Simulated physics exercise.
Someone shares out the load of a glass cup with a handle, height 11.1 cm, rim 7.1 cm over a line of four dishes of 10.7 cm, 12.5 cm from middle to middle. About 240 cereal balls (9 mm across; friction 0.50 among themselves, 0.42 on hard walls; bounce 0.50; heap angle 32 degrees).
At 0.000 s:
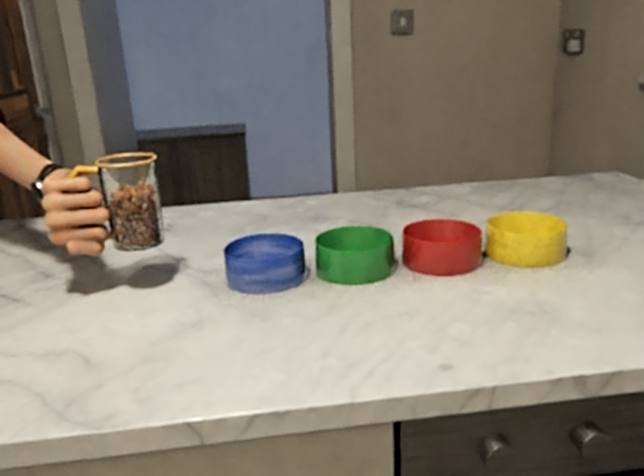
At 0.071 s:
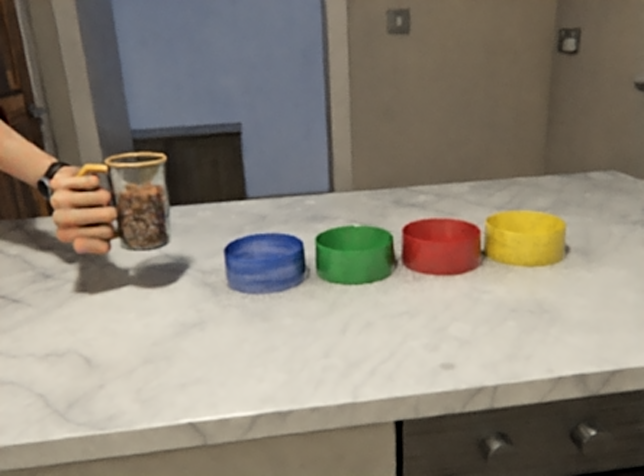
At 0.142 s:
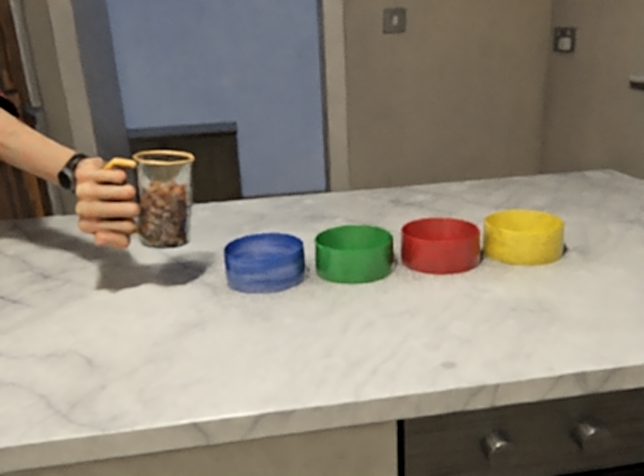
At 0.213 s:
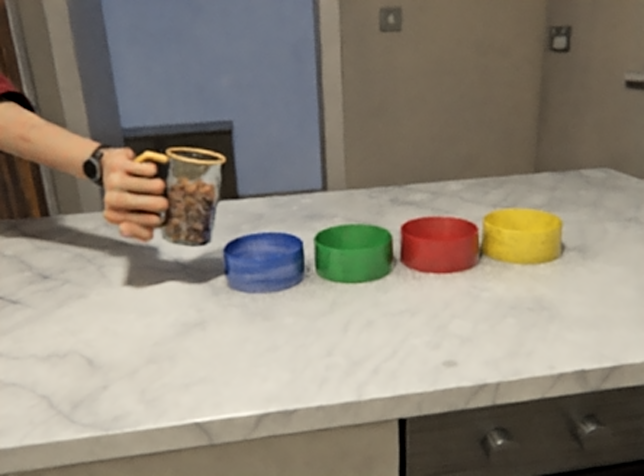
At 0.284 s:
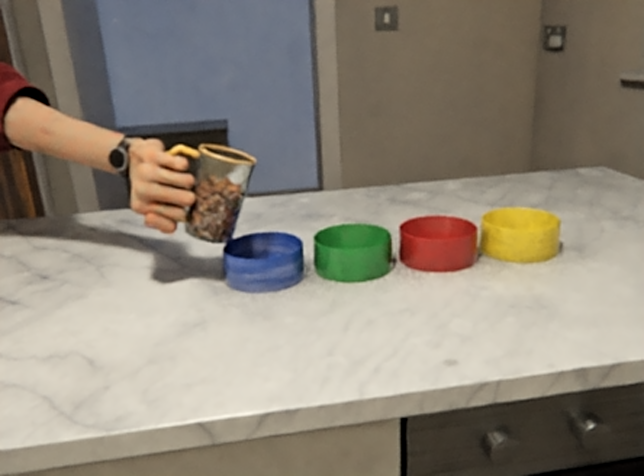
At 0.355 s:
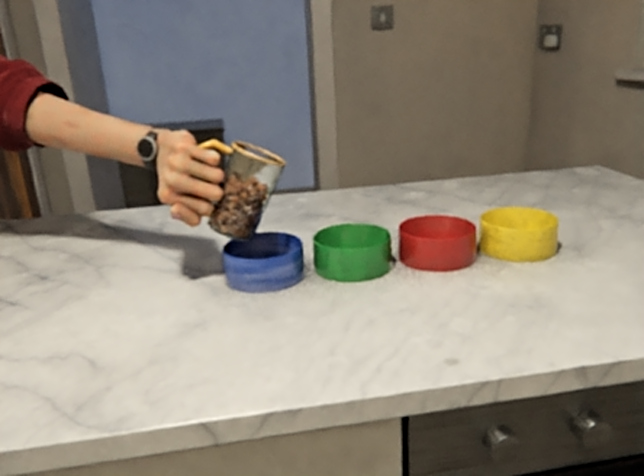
To begin with, a hand at the left holds a clear, handled cup of brown pieces upright above a marble counter, beside a row of blue, green, red and yellow dishes. The hand carries the cup rightward, gradually tilting it to the right, until it leans over the blue dish.
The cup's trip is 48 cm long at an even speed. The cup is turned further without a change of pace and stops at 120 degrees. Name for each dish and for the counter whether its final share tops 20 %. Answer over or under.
Red: Under, blue: Under, green: Under, yellow: Over, counter: Under.
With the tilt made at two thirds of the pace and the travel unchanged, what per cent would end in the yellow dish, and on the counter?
In that case yellow 100, counter 0.
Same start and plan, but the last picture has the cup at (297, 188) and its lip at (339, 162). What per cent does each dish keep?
Red 0; blue 0; green 0; yellow 100.
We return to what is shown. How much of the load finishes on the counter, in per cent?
About 5 per cent.
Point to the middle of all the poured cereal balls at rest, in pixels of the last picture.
Around (521, 236).
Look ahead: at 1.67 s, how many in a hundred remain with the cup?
Roughly 30 per cent.
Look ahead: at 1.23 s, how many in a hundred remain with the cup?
Some 85 per cent of the load.
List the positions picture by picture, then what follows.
Cup at (133, 202), tilt 0 degrees, lip at (155, 158), moved 0.0 cm; middle of the pieces at (133, 218); blue dish at (264, 247); green dish at (354, 239); red dish at (441, 231); yellow dish at (526, 223), in the first picture.
Cup at (141, 202), tilt 2 degrees, lip at (165, 158), moved 1.0 cm; middle of the pieces at (140, 217), in the second picture.
Cup at (165, 200), tilt 7 degrees, lip at (193, 159), moved 4.0 cm; middle of the pieces at (162, 215), in the third picture.
Cup at (192, 197), tilt 13 degrees, lip at (224, 160), moved 7.5 cm; middle of the pieces at (186, 212), in the fourth picture.
Cup at (218, 195), tilt 19 degrees, lip at (255, 161), moved 11.0 cm; middle of the pieces at (211, 209), in the fifth picture.
Cup at (244, 193), tilt 25 degrees, lip at (284, 163), moved 14.5 cm; middle of the pieces at (235, 206); blue dish at (263, 245); green dish at (352, 236); red dish at (437, 227); yellow dish at (519, 219). Its pace works out near 85 degrees a second; the hand travels 49 cm a second, in the sixth picture.
After 0.88 s, tilt 70 degrees; cup holds 100 %.
After 1.23 s, tilt 100 degrees; cup holds 85 %, yellow 15 %.
After 1.67 s, tilt 120 degrees; cup holds 30 %, yellow 70 %.
At rest (2.5 s), red 0 %, blue 0 %, green 0 %, yellow 95 %, counter 5 %.
